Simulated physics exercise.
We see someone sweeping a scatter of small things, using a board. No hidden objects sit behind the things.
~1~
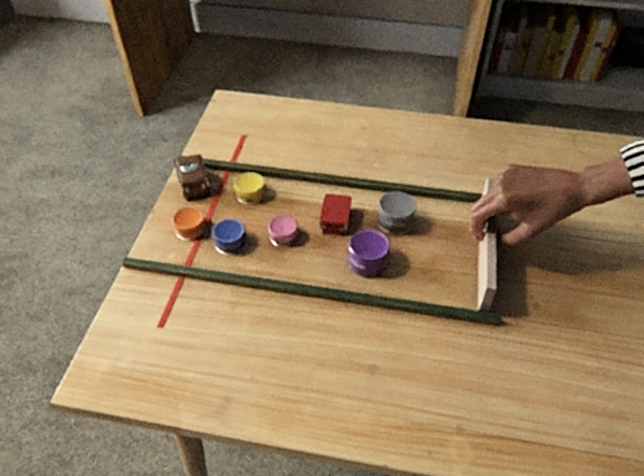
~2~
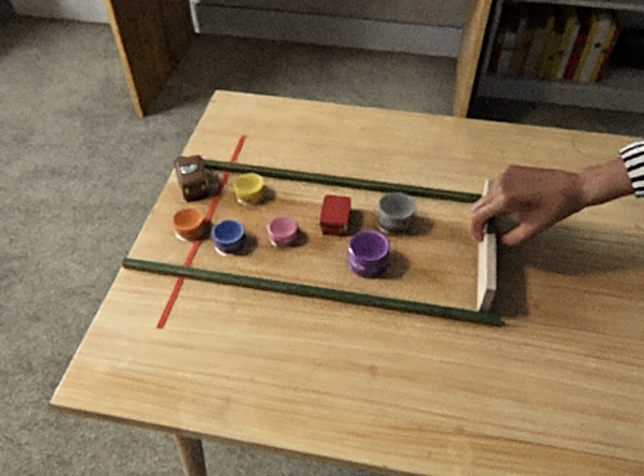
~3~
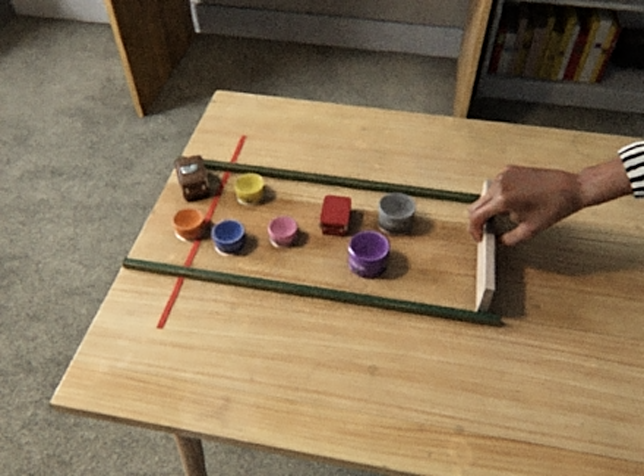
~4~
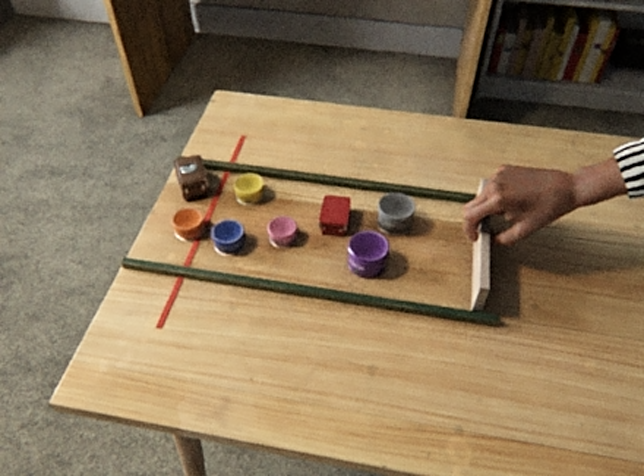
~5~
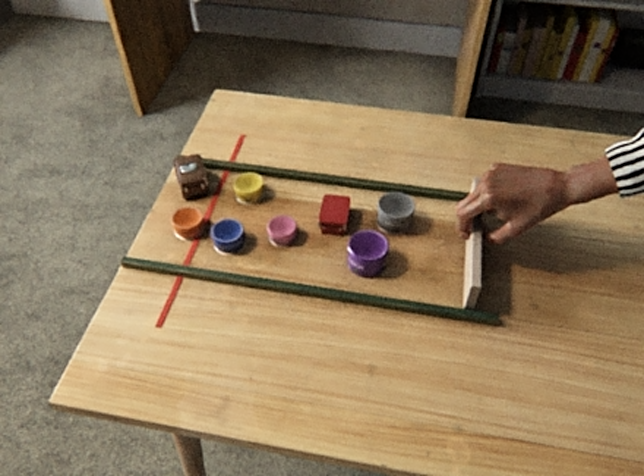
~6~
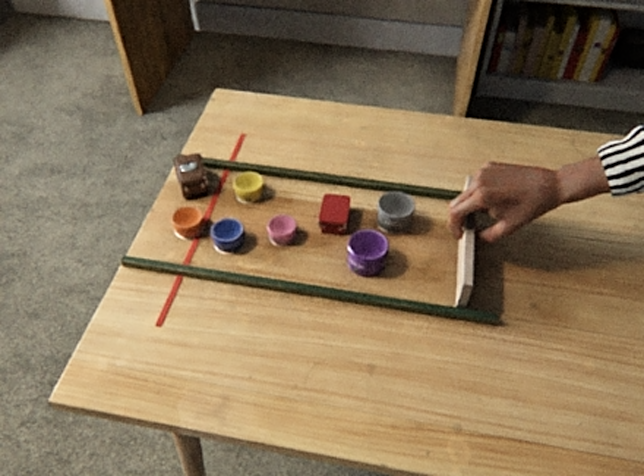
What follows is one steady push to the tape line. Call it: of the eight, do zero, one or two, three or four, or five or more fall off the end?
One or two fall off.
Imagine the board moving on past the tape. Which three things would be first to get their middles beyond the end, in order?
Orange tin, brown case, pink tin.
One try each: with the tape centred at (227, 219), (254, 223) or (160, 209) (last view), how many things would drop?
In order: 0, 0 and 8.
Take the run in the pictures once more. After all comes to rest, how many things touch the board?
In total, 2.
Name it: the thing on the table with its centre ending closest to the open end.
The pink tin ends nearest.
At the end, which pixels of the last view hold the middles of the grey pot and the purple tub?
For the grey pot it's (199, 182), and for the purple tub it's (178, 226).
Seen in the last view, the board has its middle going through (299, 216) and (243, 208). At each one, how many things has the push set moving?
5 and 8.
Soon after, none off yet; brown case at rest near (192, 176); orange tin at rest near (188, 223); blue tin at rest near (229, 236).
After that, none off yet; brown case at rest near (192, 176); orange tin moving near (182, 222); blue tin displaced about its own width near (204, 236).
In the end, the number that fall off is one or two; gone, orange tin and brown case.
